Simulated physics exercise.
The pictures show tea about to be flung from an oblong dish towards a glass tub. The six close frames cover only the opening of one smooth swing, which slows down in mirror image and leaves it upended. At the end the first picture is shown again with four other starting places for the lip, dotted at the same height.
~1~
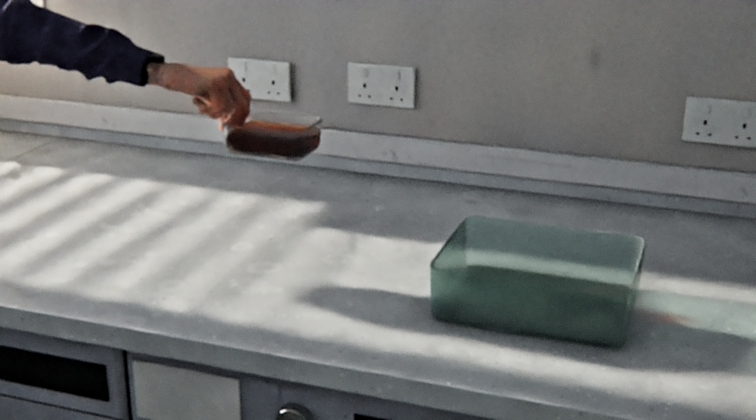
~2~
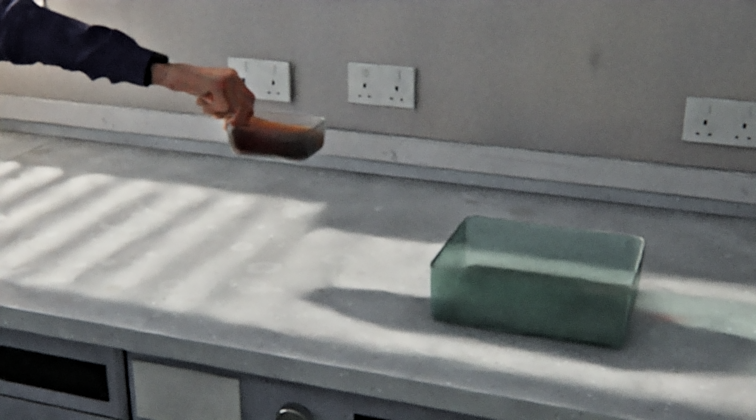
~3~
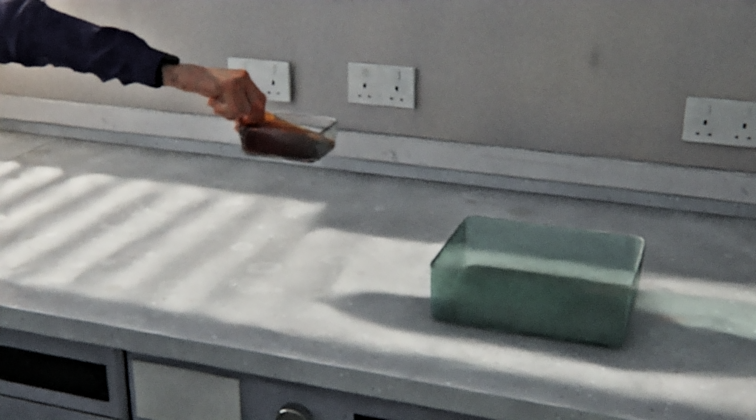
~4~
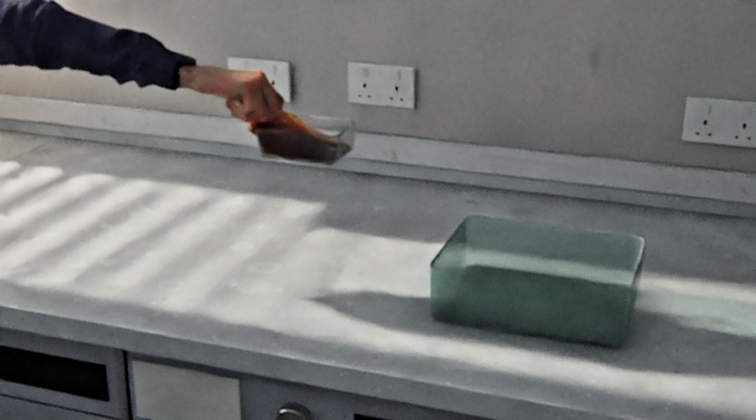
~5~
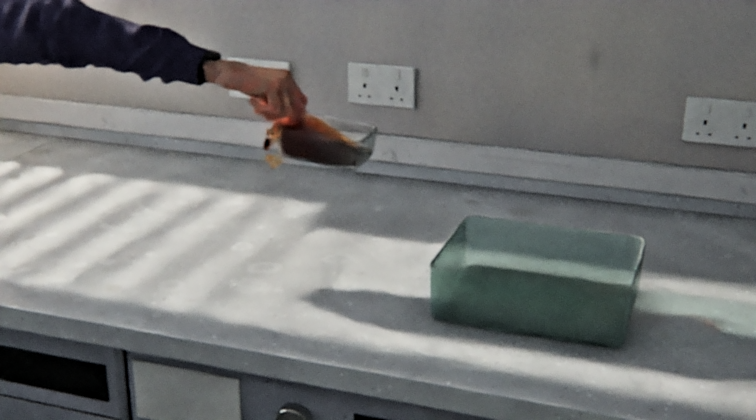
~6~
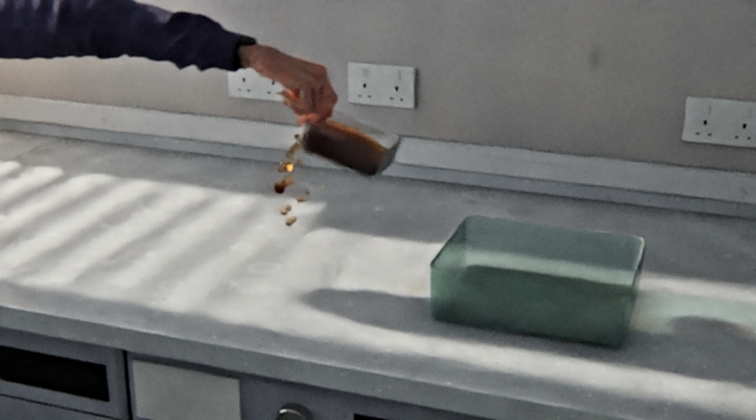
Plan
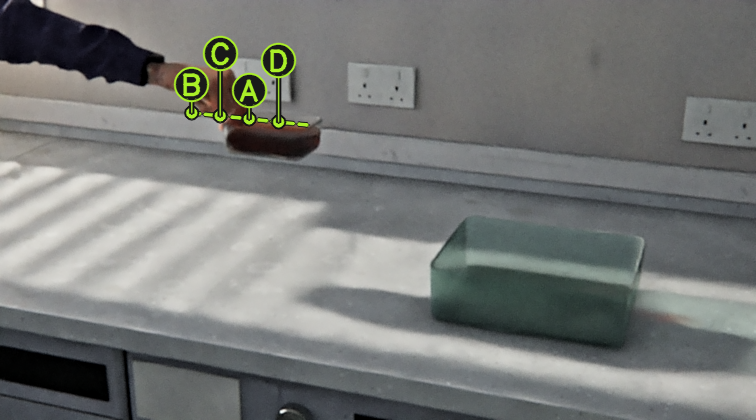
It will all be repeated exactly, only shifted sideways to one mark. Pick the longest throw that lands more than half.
D is the one.
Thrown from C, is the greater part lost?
Yes.
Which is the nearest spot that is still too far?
That would be A.
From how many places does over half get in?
One.
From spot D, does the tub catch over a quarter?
Yes.
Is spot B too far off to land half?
Yes.
On the marked copy, A at (249, 118); B at (191, 112); C at (220, 115); D at (278, 122).
With A, about 31 % lands in the tub, 63 % falls short and 6 % goes beside or beyond.
With B, about 0 % lands in the tub, 100 % falls short.
With C, about 0 % lands in the tub, 97 % falls short and 3 % goes beside or beyond.
With D, about 66 % lands in the tub, 26 % falls short and 8 % goes beside or beyond.
